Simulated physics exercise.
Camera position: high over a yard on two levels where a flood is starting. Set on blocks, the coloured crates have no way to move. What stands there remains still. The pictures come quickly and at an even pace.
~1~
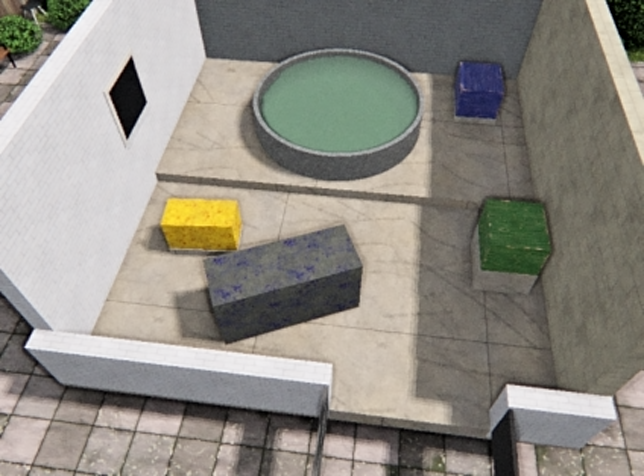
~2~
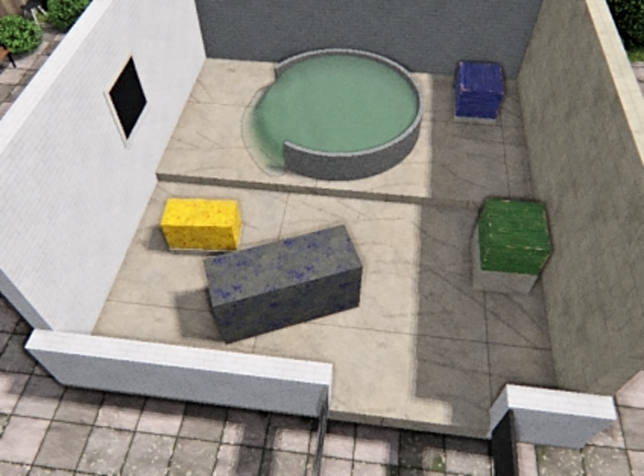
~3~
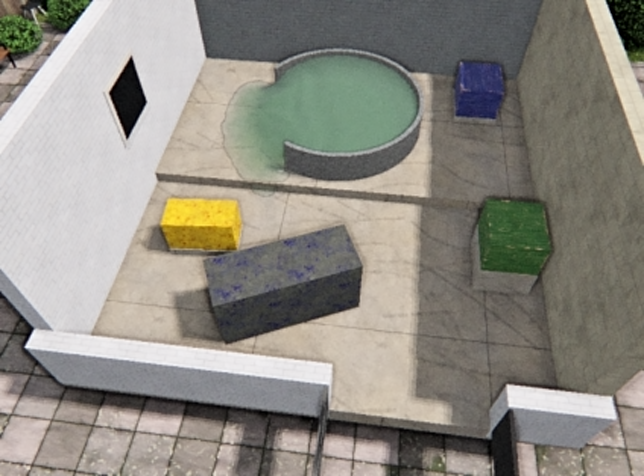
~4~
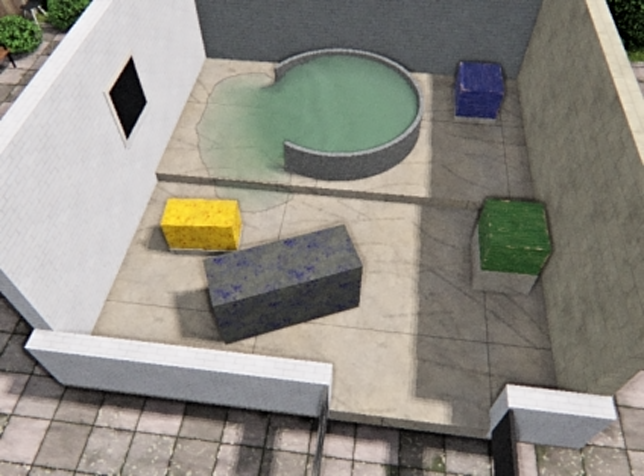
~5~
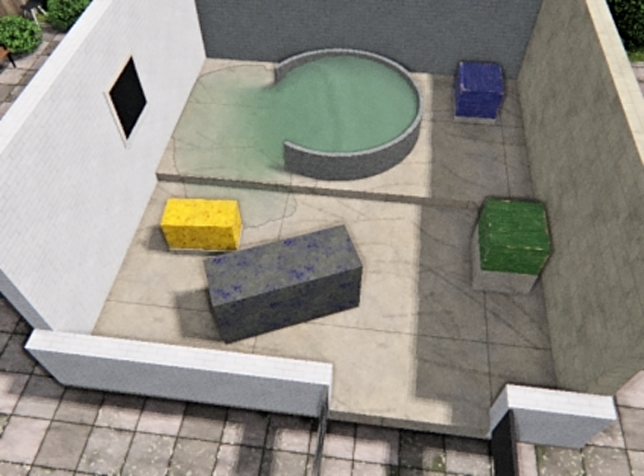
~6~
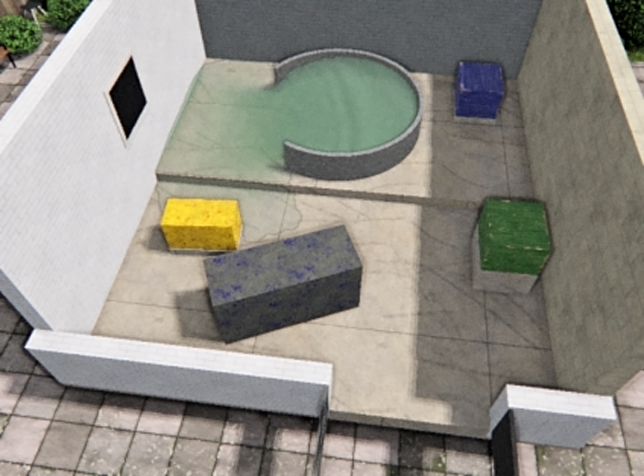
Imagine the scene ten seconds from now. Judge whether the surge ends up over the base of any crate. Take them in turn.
The green crate keeps dry. The blue crate keeps dry. The yellow crate gets wet.
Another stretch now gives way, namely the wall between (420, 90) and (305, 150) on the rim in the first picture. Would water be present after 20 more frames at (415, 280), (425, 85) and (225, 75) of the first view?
Sodden, then sodden, then spared.
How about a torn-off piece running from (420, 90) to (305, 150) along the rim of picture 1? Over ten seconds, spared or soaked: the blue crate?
Note: Blue crate gets reached.
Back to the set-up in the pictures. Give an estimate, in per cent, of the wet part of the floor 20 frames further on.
About 45 per cent.
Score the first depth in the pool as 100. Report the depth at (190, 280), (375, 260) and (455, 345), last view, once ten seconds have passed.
About 18, 14 and 25 per cent.
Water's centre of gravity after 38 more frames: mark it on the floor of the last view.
At about (284, 180).
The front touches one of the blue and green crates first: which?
The one in blue it is.
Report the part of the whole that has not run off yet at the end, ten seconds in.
I'd put it near 94 %.
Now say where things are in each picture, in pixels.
Still water in the round pool at (338, 101), in the first picture.
Water pours out at (260, 122) and has run to a hidden place, in the second picture.
Water pours out at (260, 124) and has run to (256, 84), in the third picture.
The front is at (259, 206), out from the gap at (260, 125), in the fourth picture.
The front is at a hidden place, out from the gap at (260, 125), in the fifth picture.
Water pours out at (260, 125) and has run to a hidden place, in the sixth picture.
A moment on, water covers 25 % of the floor; the green crate not reached, the blue crate not reached, the yellow crate water round its plinth.
Next, water covers 35 % of the floor; the green crate not reached, the blue crate not reached, the yellow crate water round its plinth.
Then, water covers 45 % of the floor; the green crate not reached, the blue crate not reached, the yellow crate water round its plinth.
Later, water covers 85 % of the floor; the green crate water round its plinth, the blue crate water round its plinth, the yellow crate water round its plinth.
In the end, water covers 90 % of the floor; the green crate stayed above the water, the blue crate stayed above the water, the yellow crate was topped.
